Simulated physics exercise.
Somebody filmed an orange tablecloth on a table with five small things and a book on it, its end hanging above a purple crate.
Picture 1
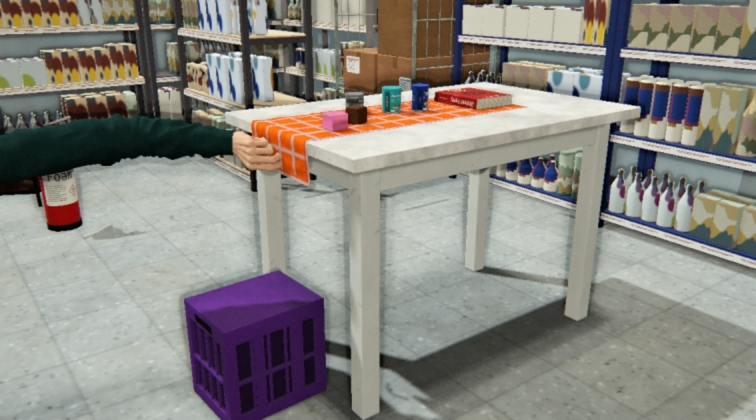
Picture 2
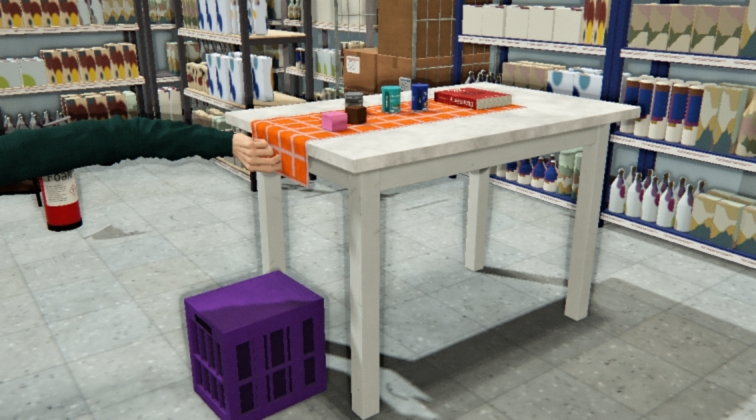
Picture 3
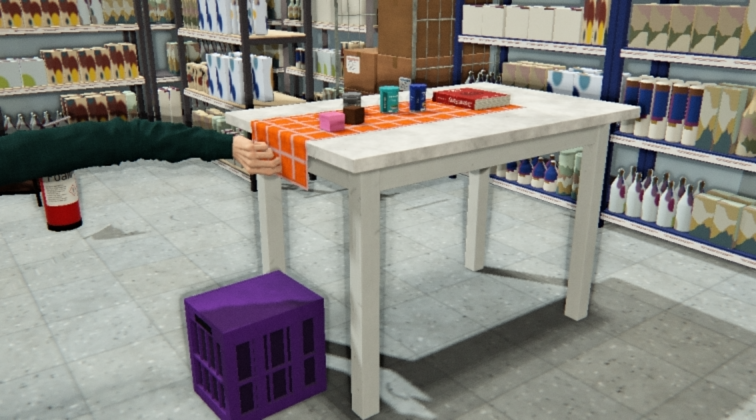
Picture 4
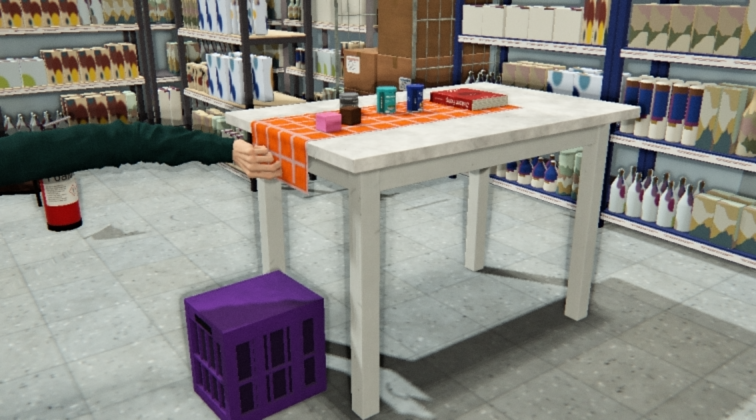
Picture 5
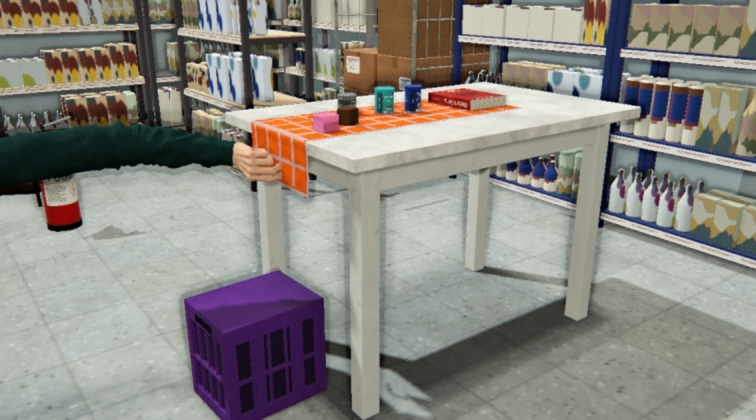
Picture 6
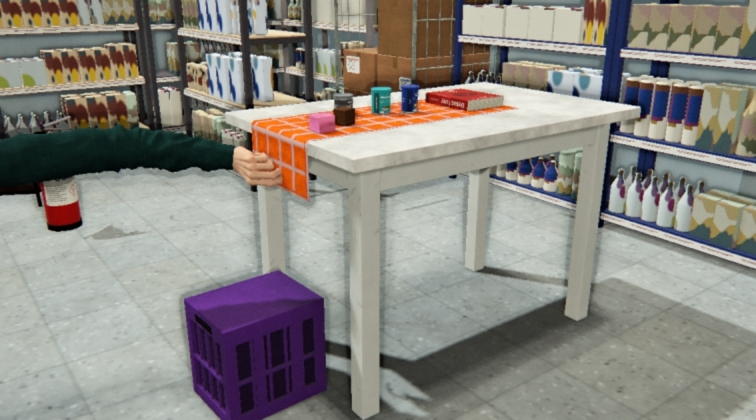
A hand slowly pulling an orange checked cloth over a white table's left edge, small containers and a red book shifting slightly left.
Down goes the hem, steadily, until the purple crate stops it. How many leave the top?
The count of fallen things is three.
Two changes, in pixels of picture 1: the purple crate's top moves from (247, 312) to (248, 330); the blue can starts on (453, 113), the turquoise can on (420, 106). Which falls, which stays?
The blue can stays on, the turquoise can remains up.
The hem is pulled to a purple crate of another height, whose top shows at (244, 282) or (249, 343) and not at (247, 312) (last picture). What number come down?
It would be 2 and 4.
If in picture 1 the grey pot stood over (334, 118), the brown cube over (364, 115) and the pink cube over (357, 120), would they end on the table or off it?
The grey pot goes over, the brown cube tumbles off, the pink cube drops off.
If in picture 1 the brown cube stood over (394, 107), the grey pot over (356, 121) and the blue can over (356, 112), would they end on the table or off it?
The brown cube survives, the grey pot falls, the blue can drops off.
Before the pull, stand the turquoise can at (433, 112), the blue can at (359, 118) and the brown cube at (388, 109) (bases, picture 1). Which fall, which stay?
The turquoise can survives; the blue can is carried off; the brown cube holds on.
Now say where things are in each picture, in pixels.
The first picture shows hem (310, 187); pink cube (335, 113); brown cube (356, 107); grey pot (355, 93); turquoise can (392, 87); blue can (420, 85); top of the crate (247, 312).
The second picture shows hem (309, 188); pink cube (334, 113).
The third picture shows hem (308, 191); brown cube (353, 107).
The fourth picture shows hem (308, 195); grey pot (349, 94); top of the crate (247, 312).
The fifth picture shows hem (308, 198); turquoise can (384, 88).
The sixth picture shows hem (310, 202); pink cube (322, 115); brown cube (344, 108); grey pot (343, 95); turquoise can (381, 88); blue can (410, 86).
Early on, hem near (281, 254); pink cube gone.
Midway, hem on the crate; pink cube, brown cube and grey pot gone.
Finally, hem on the crate; pink cube, brown cube and grey pot gone. It carries off three.
